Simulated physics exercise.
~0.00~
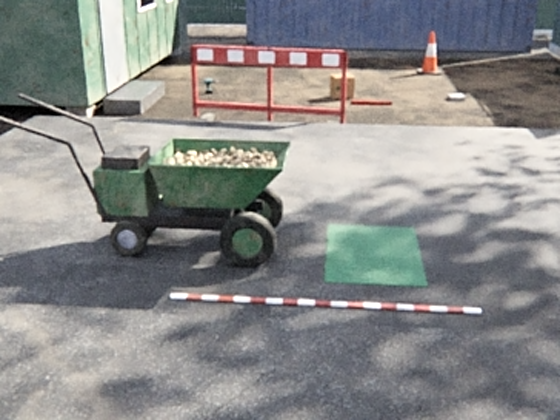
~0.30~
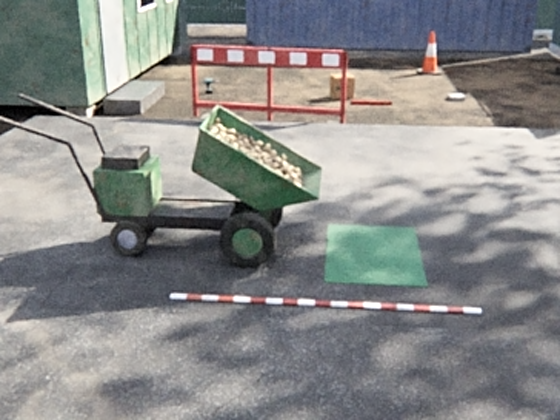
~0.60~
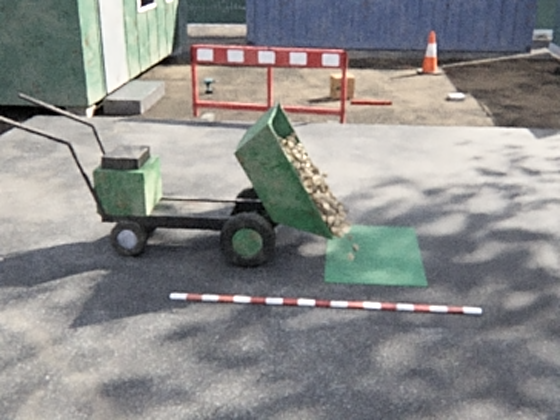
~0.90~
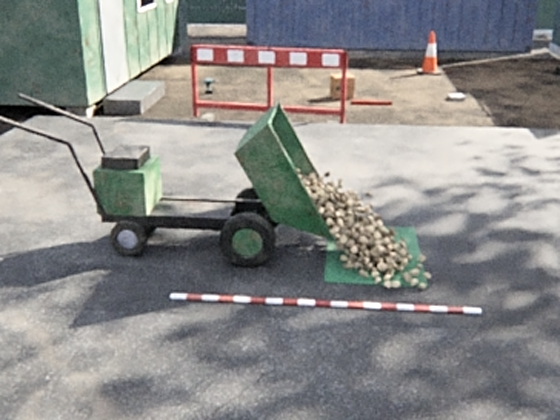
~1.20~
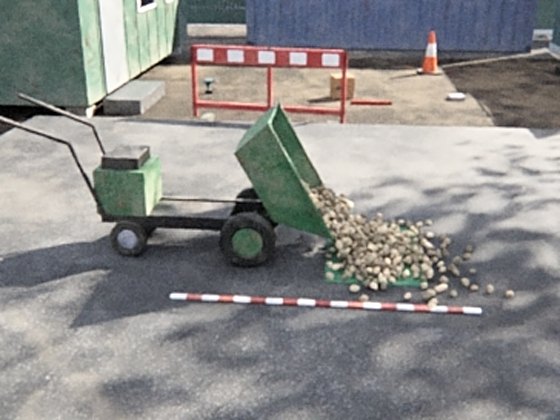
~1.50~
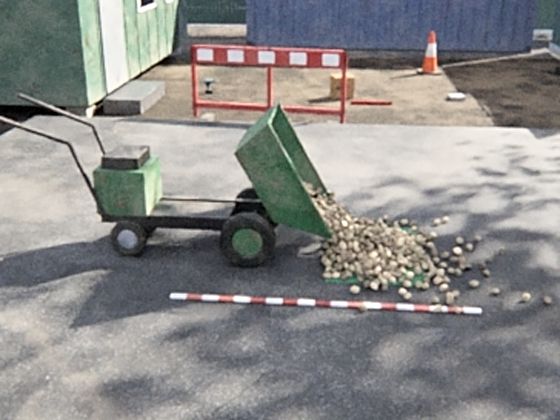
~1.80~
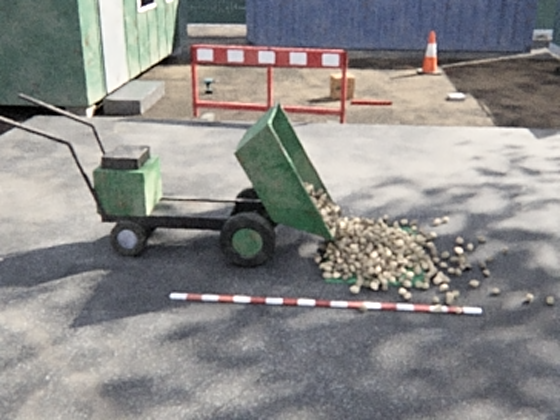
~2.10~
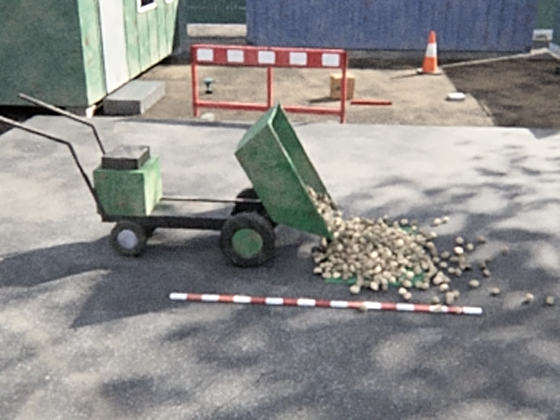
A green powered barrow loaded with stones tipped its tray steeply forward to the right, and the stones slid out onto a green sheet on the ground, ending in a spread-out heap mostly covering it, with a few scattered beyond and the tray still raised.
